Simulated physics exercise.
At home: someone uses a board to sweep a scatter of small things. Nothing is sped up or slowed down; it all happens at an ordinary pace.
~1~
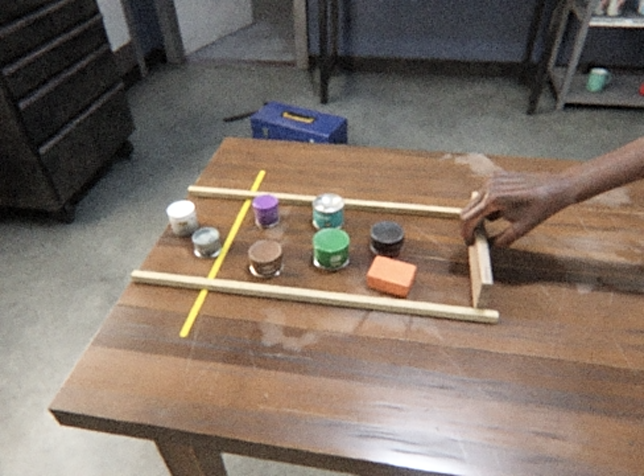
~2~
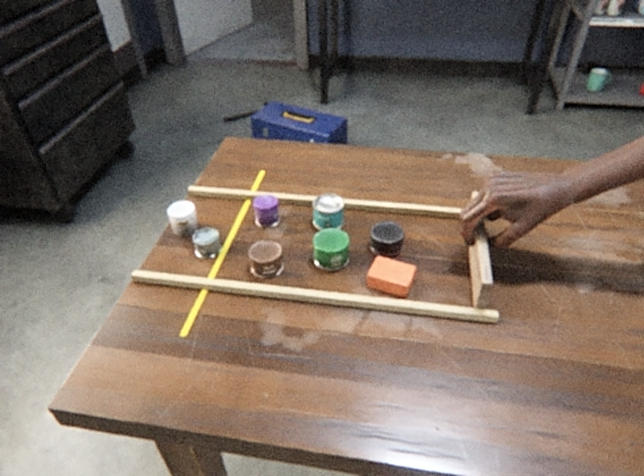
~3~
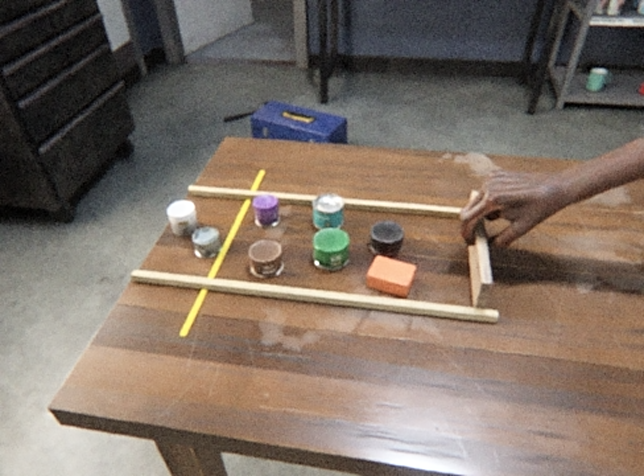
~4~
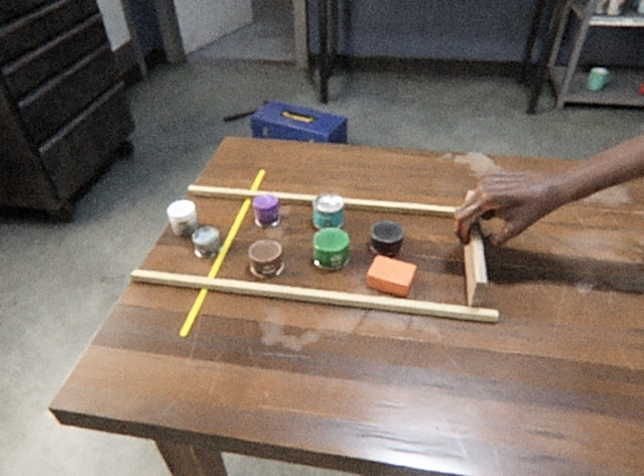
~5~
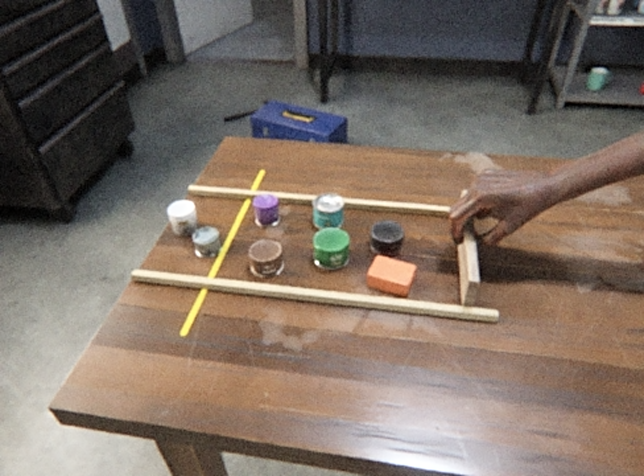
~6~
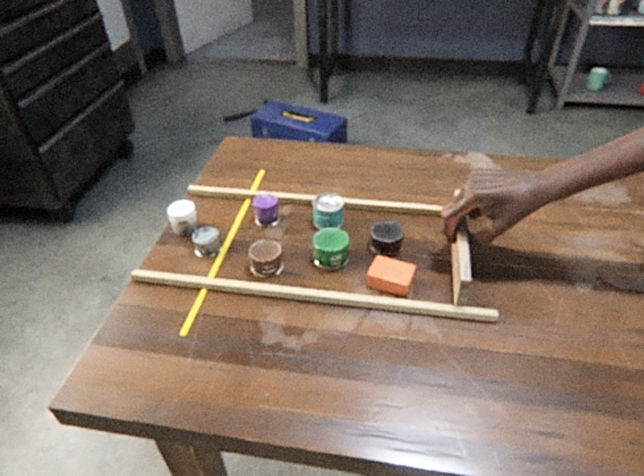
A hand slides an upright board slightly left toward the small tubs and orange block.
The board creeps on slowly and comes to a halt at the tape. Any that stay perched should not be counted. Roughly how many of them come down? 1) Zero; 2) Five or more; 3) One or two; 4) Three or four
Answer: 1.
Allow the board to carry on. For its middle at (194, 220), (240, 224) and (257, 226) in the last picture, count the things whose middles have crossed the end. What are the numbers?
First 4, then 0, then 0.
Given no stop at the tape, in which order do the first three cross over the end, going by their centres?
First the grey pot, then the brown tin, then the white tub.
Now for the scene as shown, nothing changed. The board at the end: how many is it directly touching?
That makes 4.
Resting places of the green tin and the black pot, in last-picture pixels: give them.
Near (207, 238) and (220, 219).
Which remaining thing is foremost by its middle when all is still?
Grey pot.
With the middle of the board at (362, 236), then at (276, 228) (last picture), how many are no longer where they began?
At the one place 3, at the other 7.
Soon after, none off yet; white tub at rest near (183, 218); grey pot at rest near (207, 242); purple tin at rest near (267, 210).
In the end, the number that fall off is zero.
